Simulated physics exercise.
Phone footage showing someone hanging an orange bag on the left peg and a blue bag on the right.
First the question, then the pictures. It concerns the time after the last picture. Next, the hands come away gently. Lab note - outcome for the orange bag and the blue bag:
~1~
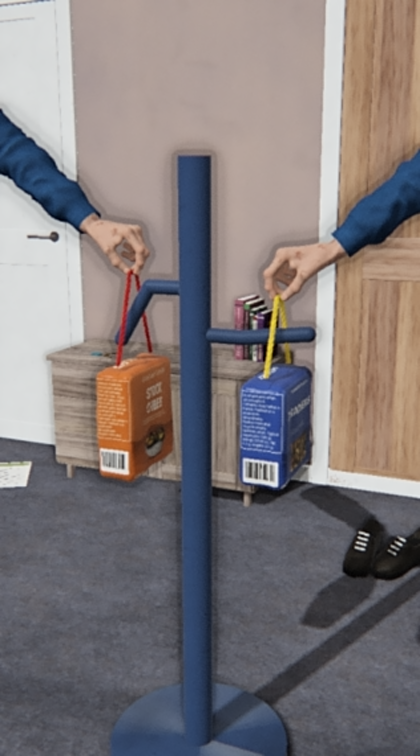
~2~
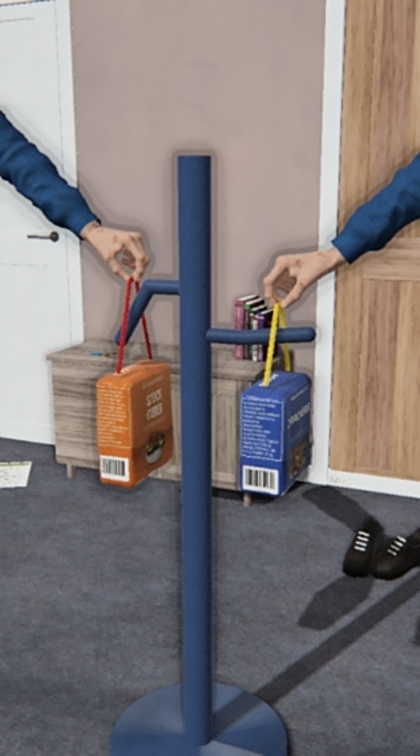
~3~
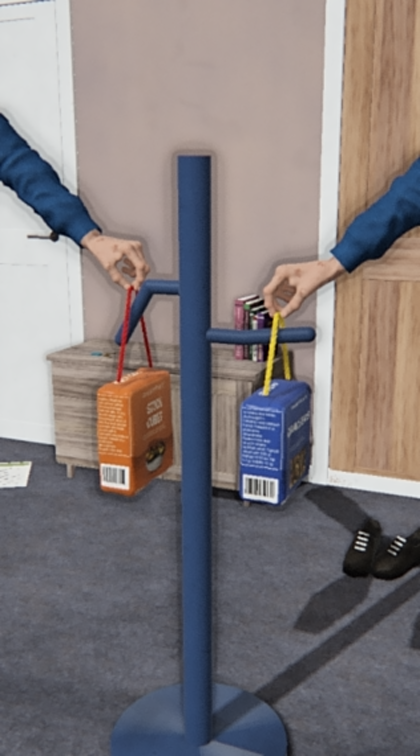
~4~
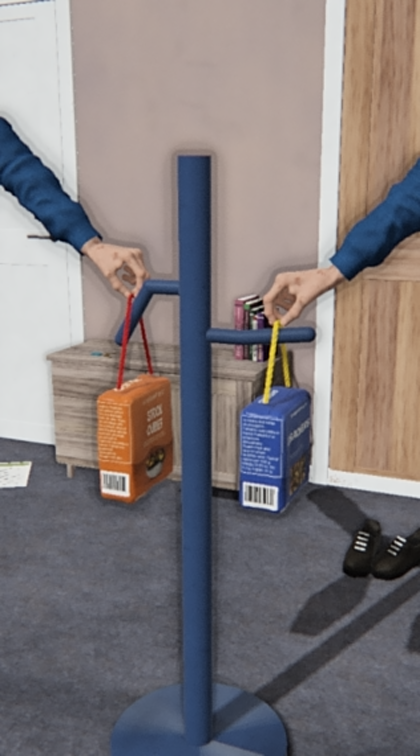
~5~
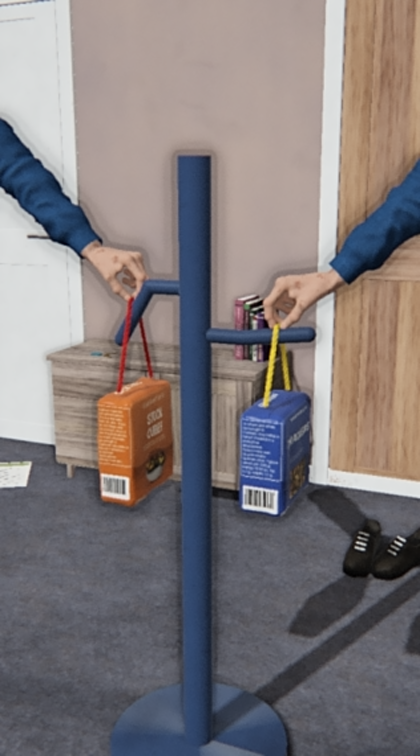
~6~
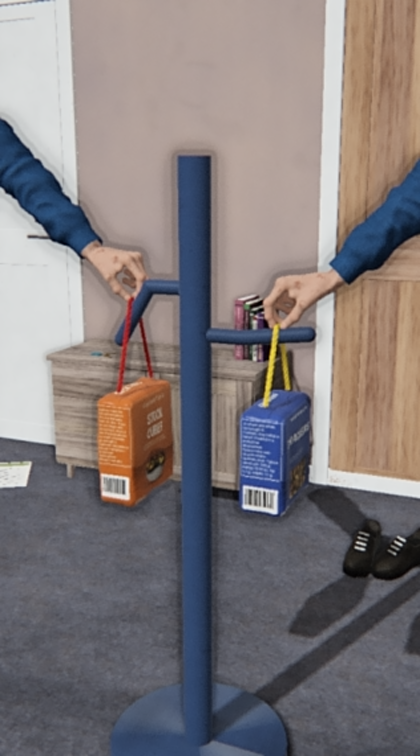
In order: The orange bag falls down, the blue bag stays up.
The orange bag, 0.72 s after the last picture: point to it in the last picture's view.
Near (197, 716) at that time.
Then, 0.38 s on from there, orange bag on the floor near (143, 645); blue bag still up near (275, 453).
Then, 0.72 s on from there, orange bag on the floor near (197, 716); blue bag still up near (271, 454).
In the end, orange bag on the floor near (181, 726); blue bag still up near (271, 454). The orange bag slips off its peg and the blue bag holds on.
